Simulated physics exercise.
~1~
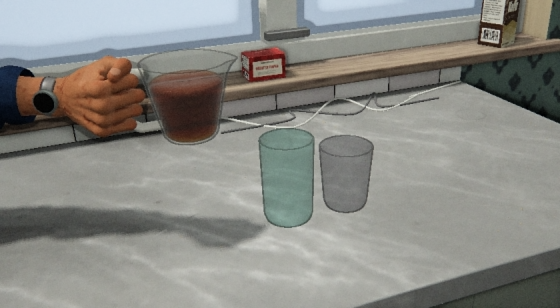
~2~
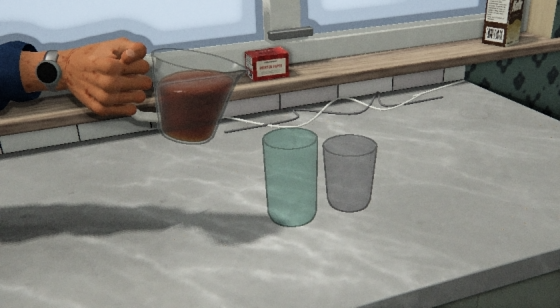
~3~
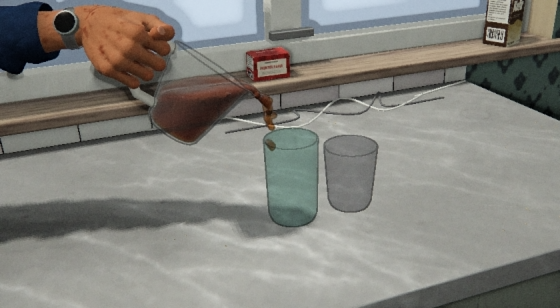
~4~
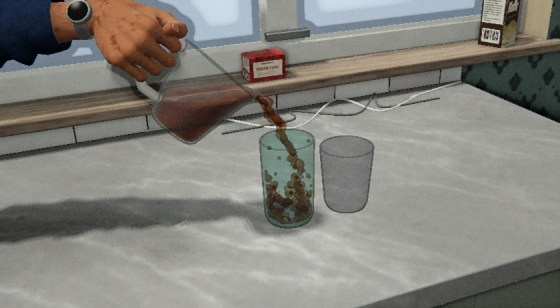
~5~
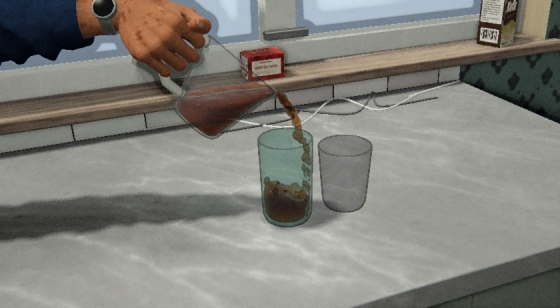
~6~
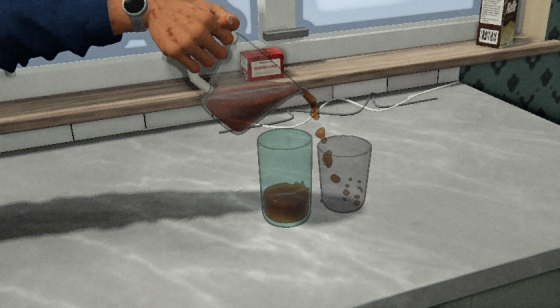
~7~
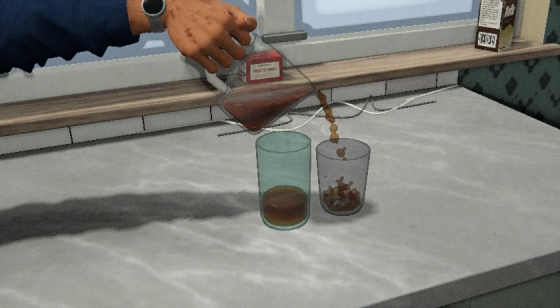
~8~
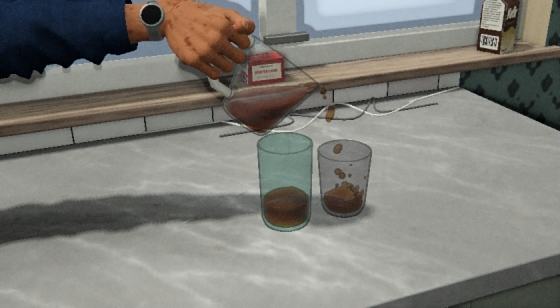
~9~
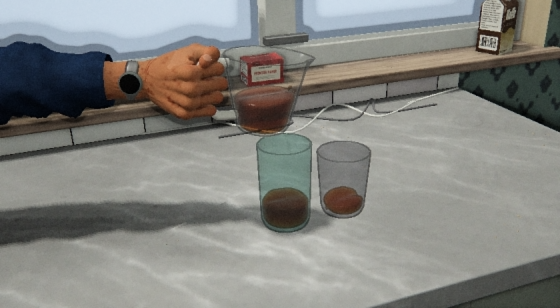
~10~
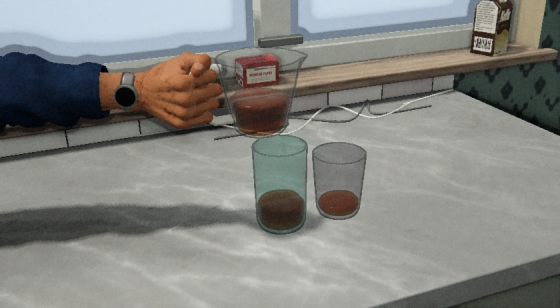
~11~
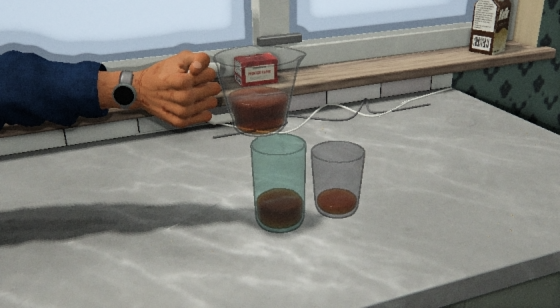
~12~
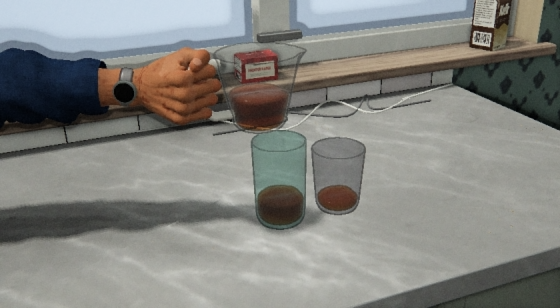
The footage shows a hand tilting a glass measuring jug of brown tea over two empty tumblers on a counter, pouring into the left greenish one, then moving right to fill some of the grey one, before righting the jug, leaving both tumblers partly filled and tea still in the jug.
